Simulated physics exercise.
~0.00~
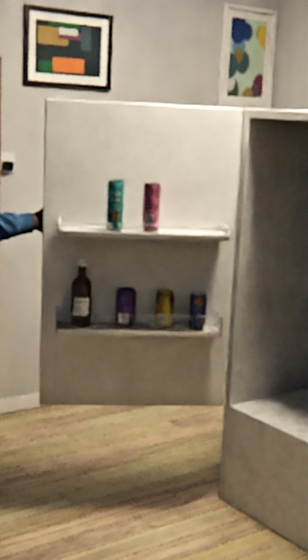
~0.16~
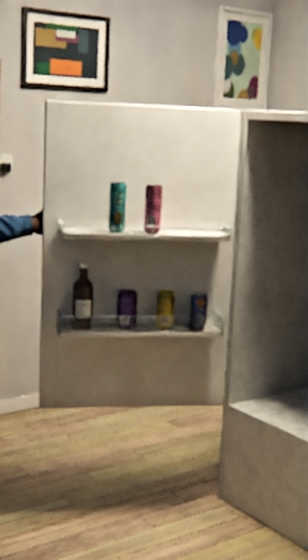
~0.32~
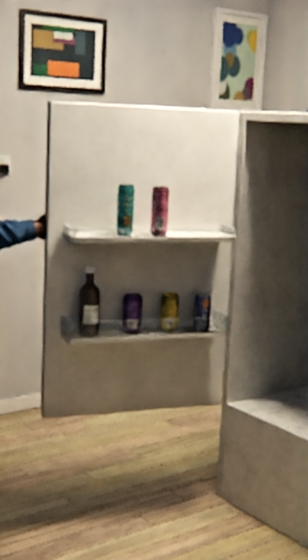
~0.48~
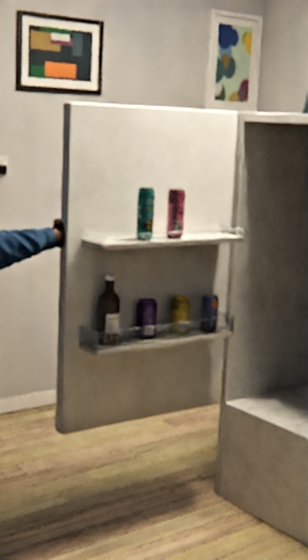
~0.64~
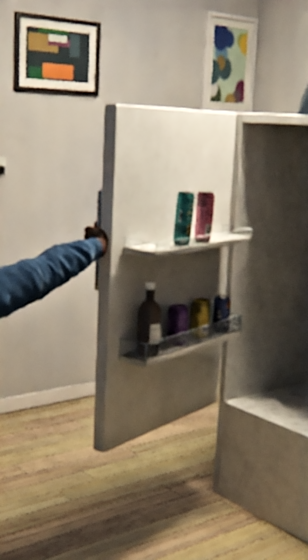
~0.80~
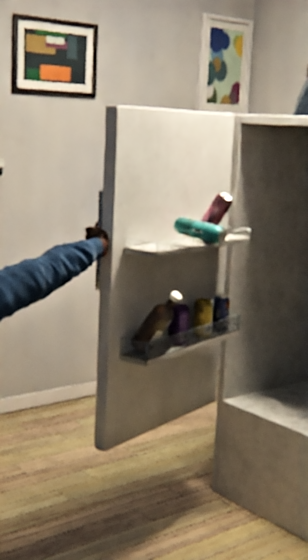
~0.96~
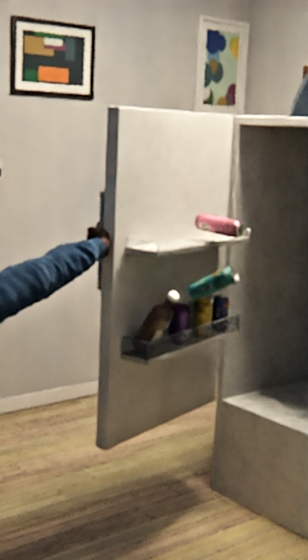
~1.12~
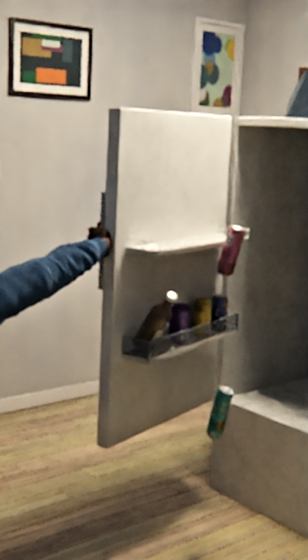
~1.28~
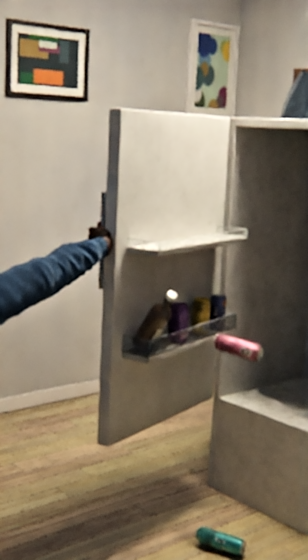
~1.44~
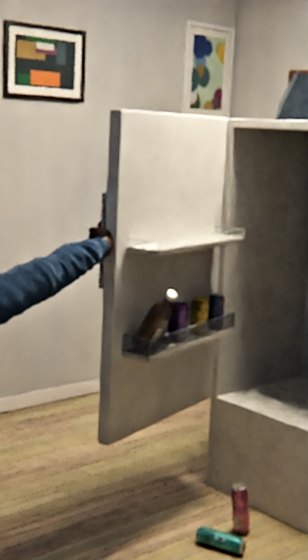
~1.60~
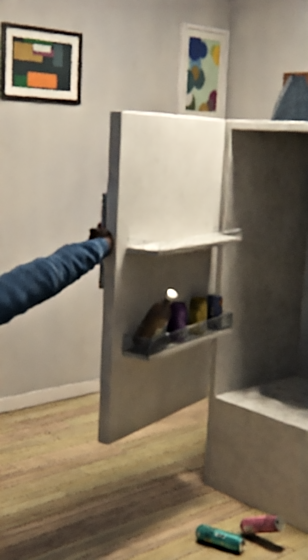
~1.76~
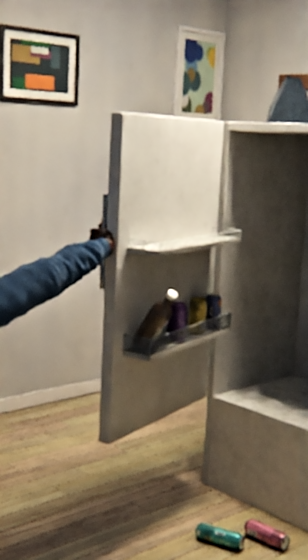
In a room with framed art on the wall, a blue-sleeved arm swings a pale cabinet door until it stops abruptly; the turquoise and pink cans topple off the upper shelf onto the wooden floor, while a brown bottle tips against the cans still upright in the lower rack.
